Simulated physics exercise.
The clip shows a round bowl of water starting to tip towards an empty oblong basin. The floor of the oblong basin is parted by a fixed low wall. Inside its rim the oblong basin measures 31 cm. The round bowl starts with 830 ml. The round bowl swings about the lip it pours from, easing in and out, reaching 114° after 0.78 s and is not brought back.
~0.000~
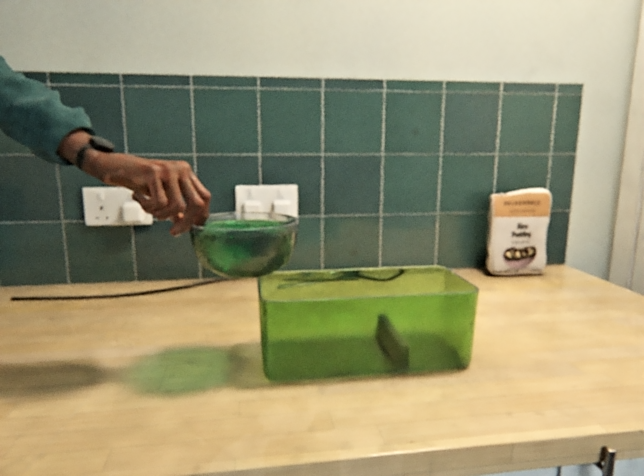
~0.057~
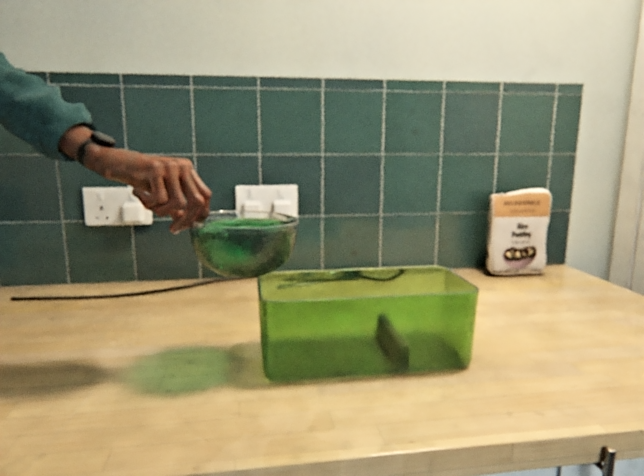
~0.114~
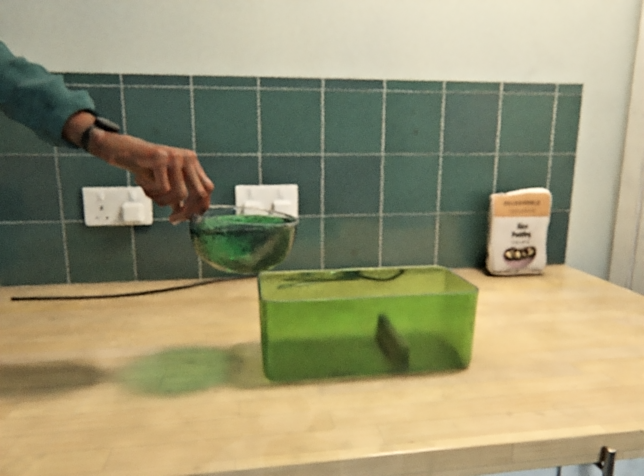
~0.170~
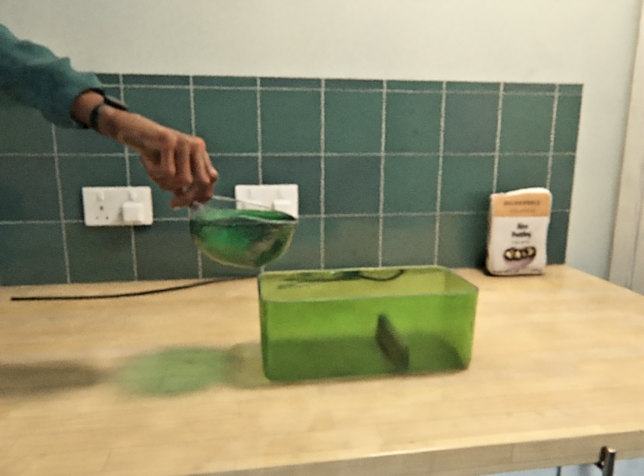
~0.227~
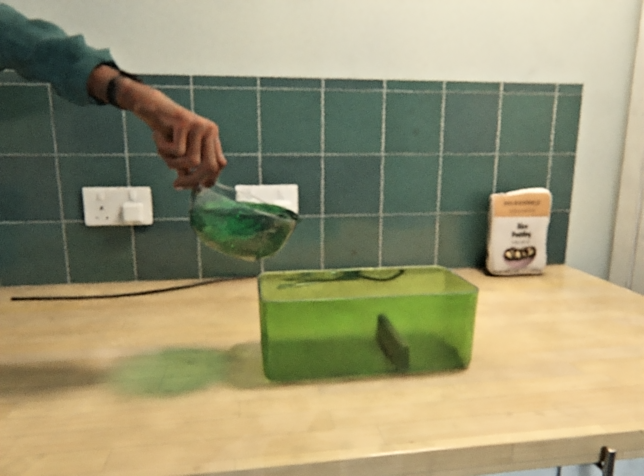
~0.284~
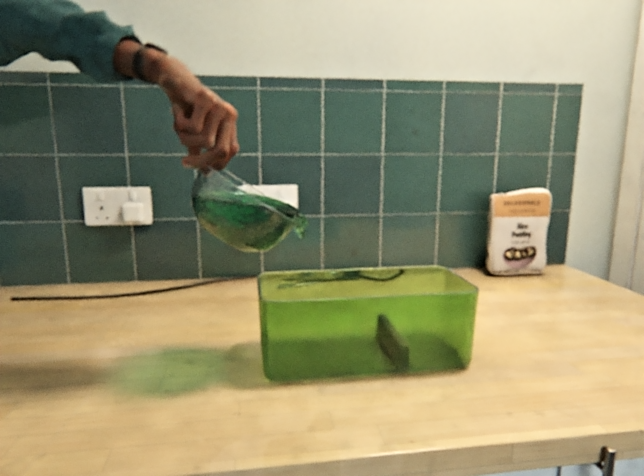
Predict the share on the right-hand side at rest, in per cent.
Roughly 19 per cent is past the wall.
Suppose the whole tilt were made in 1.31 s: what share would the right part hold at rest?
Then about 10 per cent.
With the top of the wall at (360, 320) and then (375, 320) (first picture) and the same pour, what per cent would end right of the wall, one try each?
In turn about 70 and 45 per cent.
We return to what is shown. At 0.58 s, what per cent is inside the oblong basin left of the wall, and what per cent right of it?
Some 28 per cent left and 0 right.
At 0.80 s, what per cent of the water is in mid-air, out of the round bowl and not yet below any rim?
Some 4 per cent.
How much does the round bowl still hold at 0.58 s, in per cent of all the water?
About 20 per cent.
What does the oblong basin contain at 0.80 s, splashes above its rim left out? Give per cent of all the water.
Some 96 per cent.
Then, 0.58 s in, the tilt is 97° and 19 per cent is still to pour, 28 is left of the wall and 0 right of it.
Then, 0.80 s in, the tilt is 114° and 0 per cent is still to pour, 81 is left of the wall and 15 right of it.
Then, 1.03 s in, the tilt is 114° and 0 per cent is still to pour, 75 is left of the wall and 14 right of it.
Then, 1.28 s in, the tilt is 114° and 0 per cent is still to pour, 73 is left of the wall and 16 right of it.
Finally, 70 per cent lies left of the wall, 19 right of it and 11 outside.
